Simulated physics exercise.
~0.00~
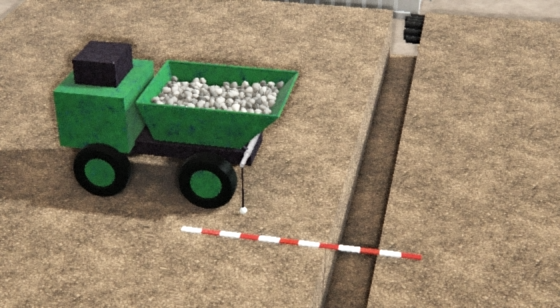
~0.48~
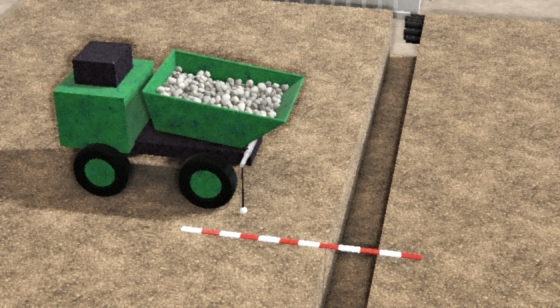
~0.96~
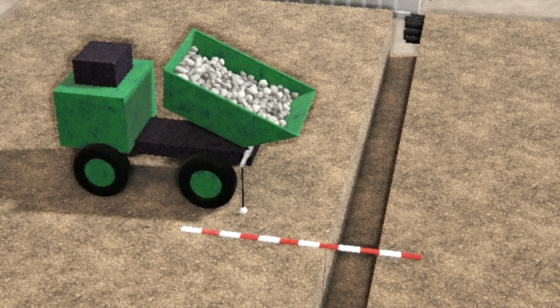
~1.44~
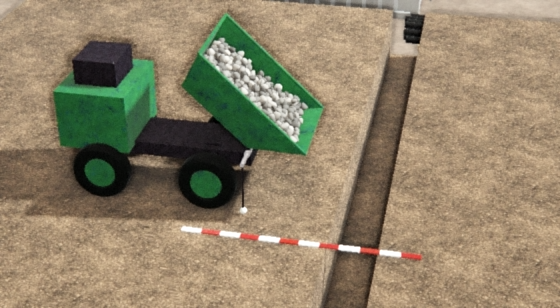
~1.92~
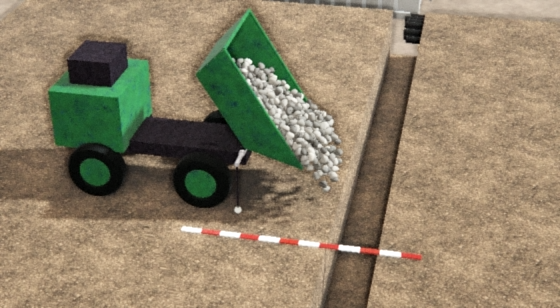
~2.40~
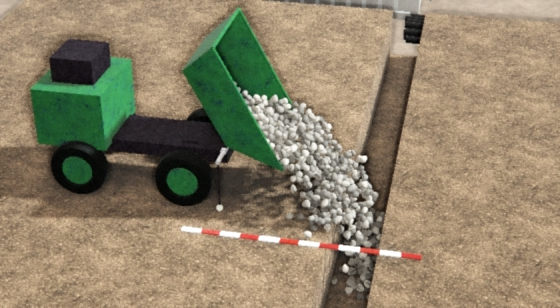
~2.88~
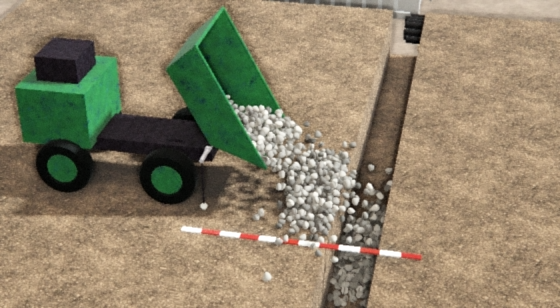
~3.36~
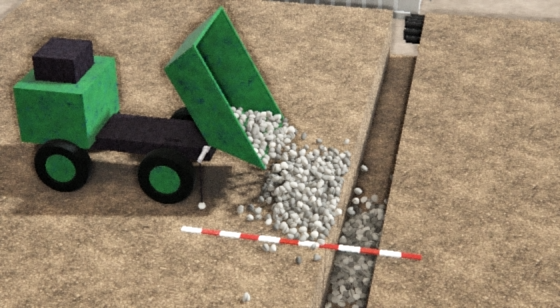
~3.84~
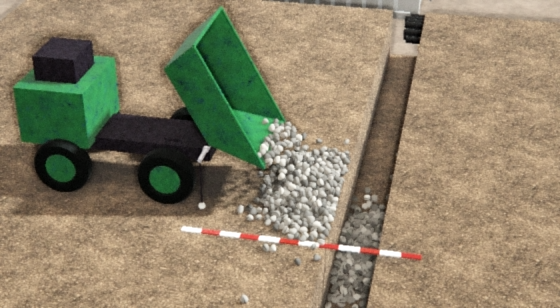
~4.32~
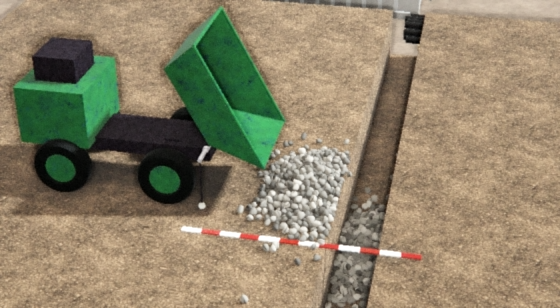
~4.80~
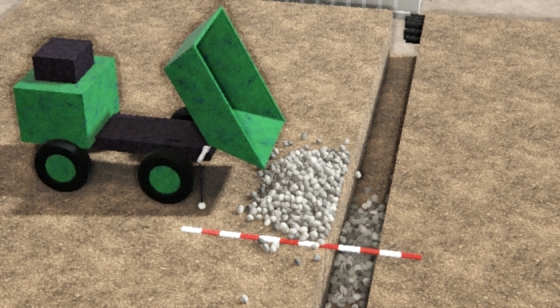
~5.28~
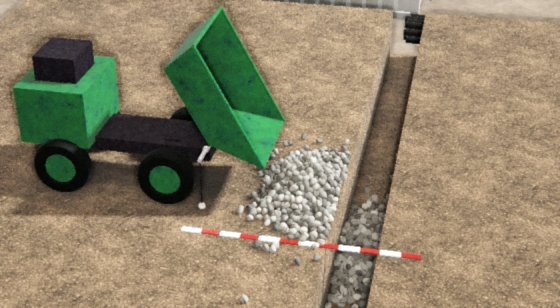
A green dumper with a dark block on top stands at the left of a sandy building site, seen from above at an angle, its skip full of pale, rounded stones. A narrow trench runs down the ground to its right, with a red and white striped pole lying across it. The skip tips steeply toward the trench, and the stones slide out over its lip as the machine rolls back to the left. Some tumble into the trench while others pile up short of it. Finally the raised skip is empty, with a heap beside the partly filled trench.
